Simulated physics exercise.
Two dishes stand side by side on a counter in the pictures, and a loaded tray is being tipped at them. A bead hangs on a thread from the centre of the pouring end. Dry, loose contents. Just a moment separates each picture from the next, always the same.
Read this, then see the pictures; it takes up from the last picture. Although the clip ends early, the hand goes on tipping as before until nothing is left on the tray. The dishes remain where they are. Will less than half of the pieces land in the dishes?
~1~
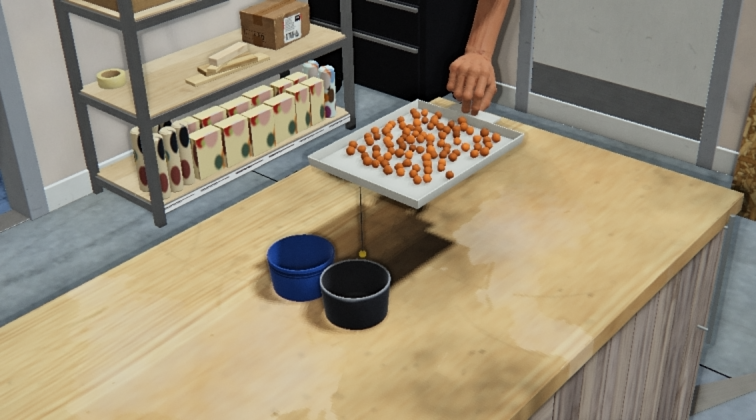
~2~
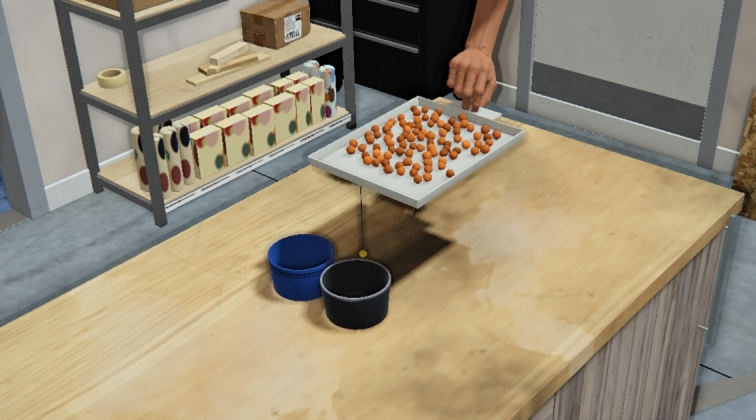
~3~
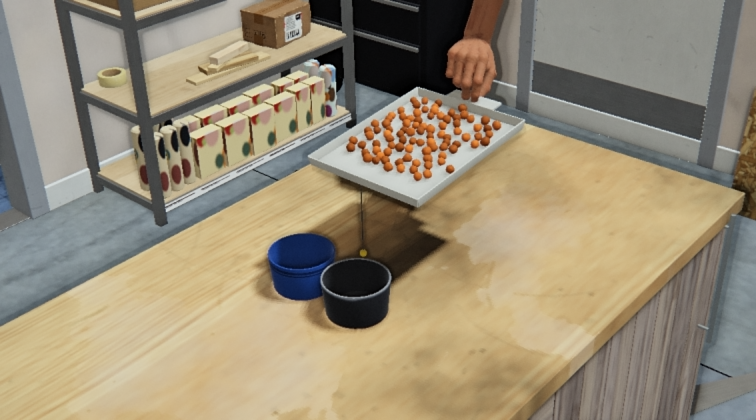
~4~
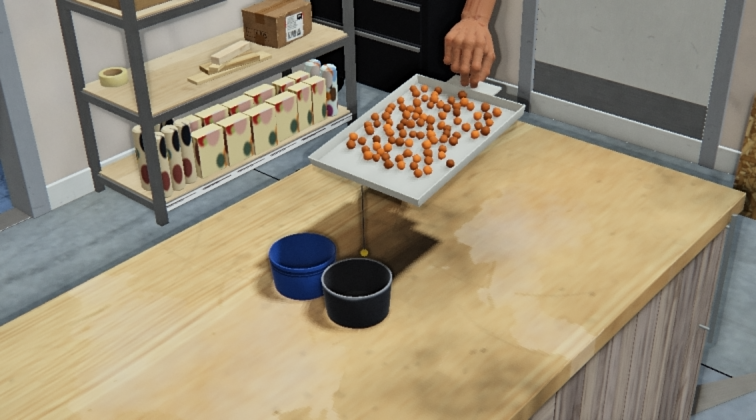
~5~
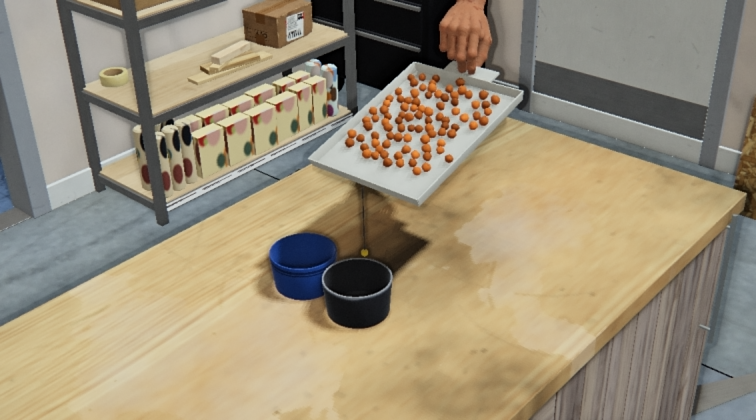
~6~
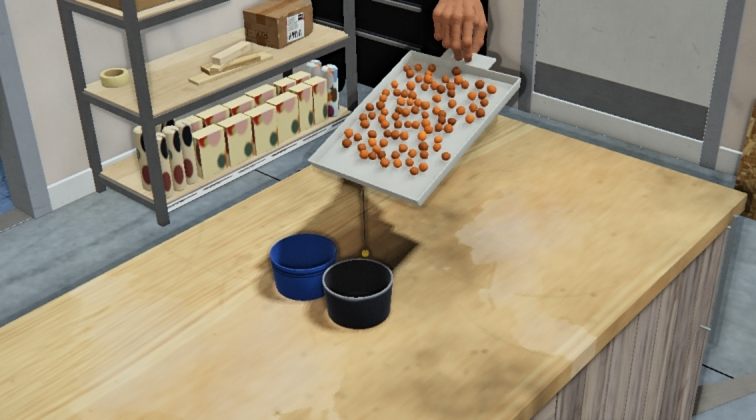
No, looks like most of the load ends up caught, you see.
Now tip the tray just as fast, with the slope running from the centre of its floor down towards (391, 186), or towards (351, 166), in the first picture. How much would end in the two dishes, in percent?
First heading roughly 40 %, second roughly 60 %.
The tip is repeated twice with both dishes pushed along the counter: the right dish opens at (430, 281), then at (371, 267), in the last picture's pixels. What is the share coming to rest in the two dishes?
You'd get 0 in a hundred the first time and 30 in a hundred the second.
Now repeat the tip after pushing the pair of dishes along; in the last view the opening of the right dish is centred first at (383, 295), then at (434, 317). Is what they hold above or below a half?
So that's a greater portion the first time round, a lesser portion the second.
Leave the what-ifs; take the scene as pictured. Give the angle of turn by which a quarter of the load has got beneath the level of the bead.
About 110 degrees.
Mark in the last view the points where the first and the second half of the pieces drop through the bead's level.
It goes through near (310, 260) first, then near (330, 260).
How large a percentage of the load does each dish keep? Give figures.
Looks like close to 40 % lands in the left dish and close to 30 % in the right one.
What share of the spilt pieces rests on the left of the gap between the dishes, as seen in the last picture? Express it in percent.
Close to 50 %.
Soon, tray tipped steeply; most on the tray; a small part in the air.
A while on, tray tipped past a quarter turn; about two thirds on the tray; a small part in the right dish; a small part in the left dish; a small part outside both; a small part in the air.
Towards the end, tray tipped past a quarter turn; about a third in the right dish; about half in the left dish; about a quarter outside both.
Finally, tray tipped past a quarter turn; about a third in the right dish; about half in the left dish; about a quarter outside both.
